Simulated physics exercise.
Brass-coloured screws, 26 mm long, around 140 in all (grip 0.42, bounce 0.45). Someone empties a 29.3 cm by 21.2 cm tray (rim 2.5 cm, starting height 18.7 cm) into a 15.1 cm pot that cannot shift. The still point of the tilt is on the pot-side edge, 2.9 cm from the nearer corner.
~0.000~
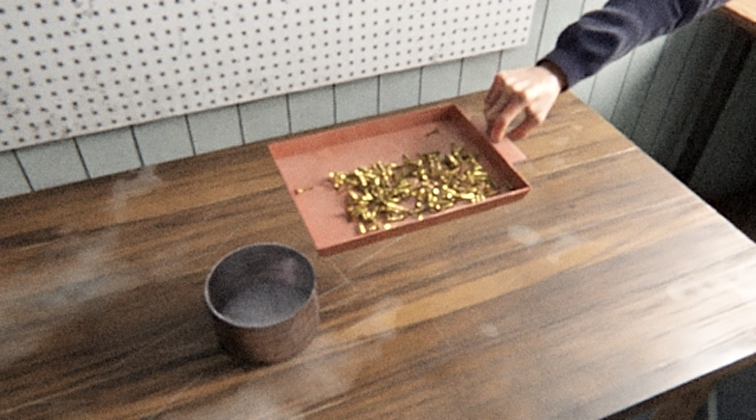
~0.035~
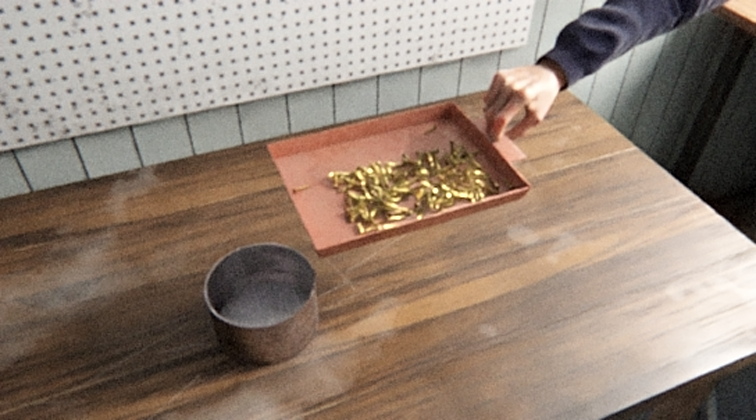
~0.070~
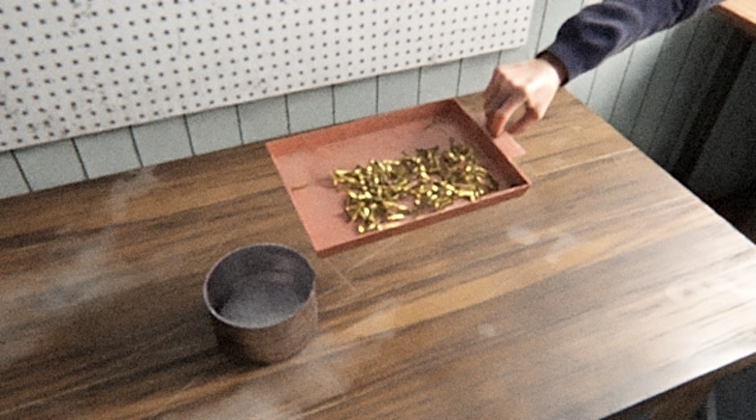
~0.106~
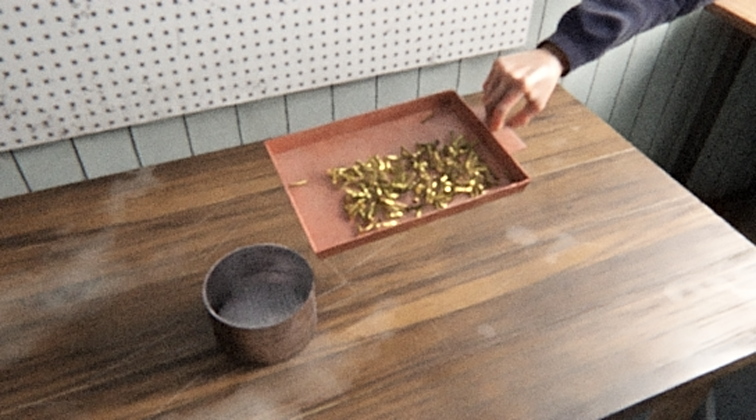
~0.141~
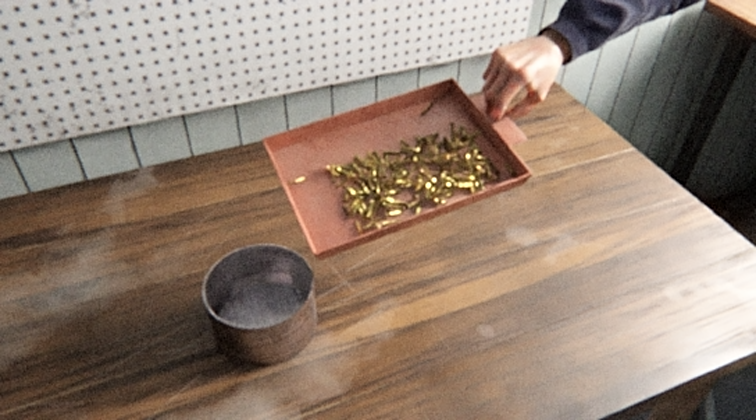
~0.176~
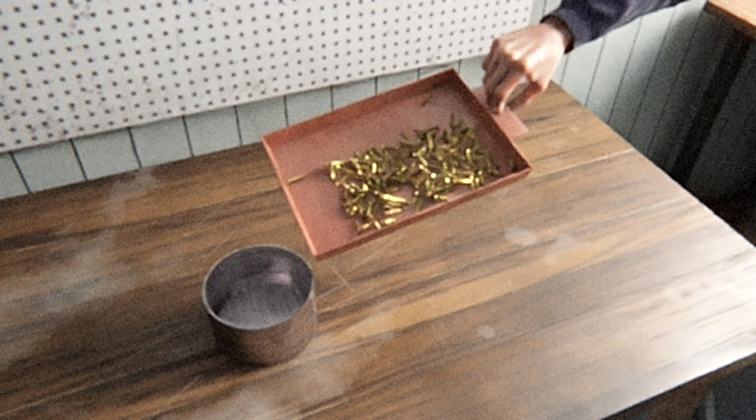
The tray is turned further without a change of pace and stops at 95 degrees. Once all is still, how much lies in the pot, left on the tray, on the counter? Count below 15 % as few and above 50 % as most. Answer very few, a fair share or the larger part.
In the pot: Very few; left on the tray: Very few; on the counter: The larger part.
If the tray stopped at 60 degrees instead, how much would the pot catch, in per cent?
Then about 5 per cent.
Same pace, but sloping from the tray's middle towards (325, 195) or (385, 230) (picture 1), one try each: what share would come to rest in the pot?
About 65 and 0 per cent.
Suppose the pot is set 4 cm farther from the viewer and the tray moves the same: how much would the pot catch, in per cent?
Then about 0 per cent.
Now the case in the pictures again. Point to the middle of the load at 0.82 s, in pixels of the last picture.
Near (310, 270).
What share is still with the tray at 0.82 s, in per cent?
Roughly 60 per cent.
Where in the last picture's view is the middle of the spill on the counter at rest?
Around (292, 389).
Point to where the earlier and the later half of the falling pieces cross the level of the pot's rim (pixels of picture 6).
At about (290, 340), then at (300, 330).
After 0.56 s, tilt 52 degrees; the tray holds 100 %, the pot 0 %.
After 0.82 s, tilt 80 degrees; the tray holds 60 %, the pot 0 %.
Then, at 1.18 s, tilt 95 degrees; the tray holds 0 %, the pot 10 %.
In the end, at 2.0 s, pot 10 %, tray 0 %, counter 90 %.
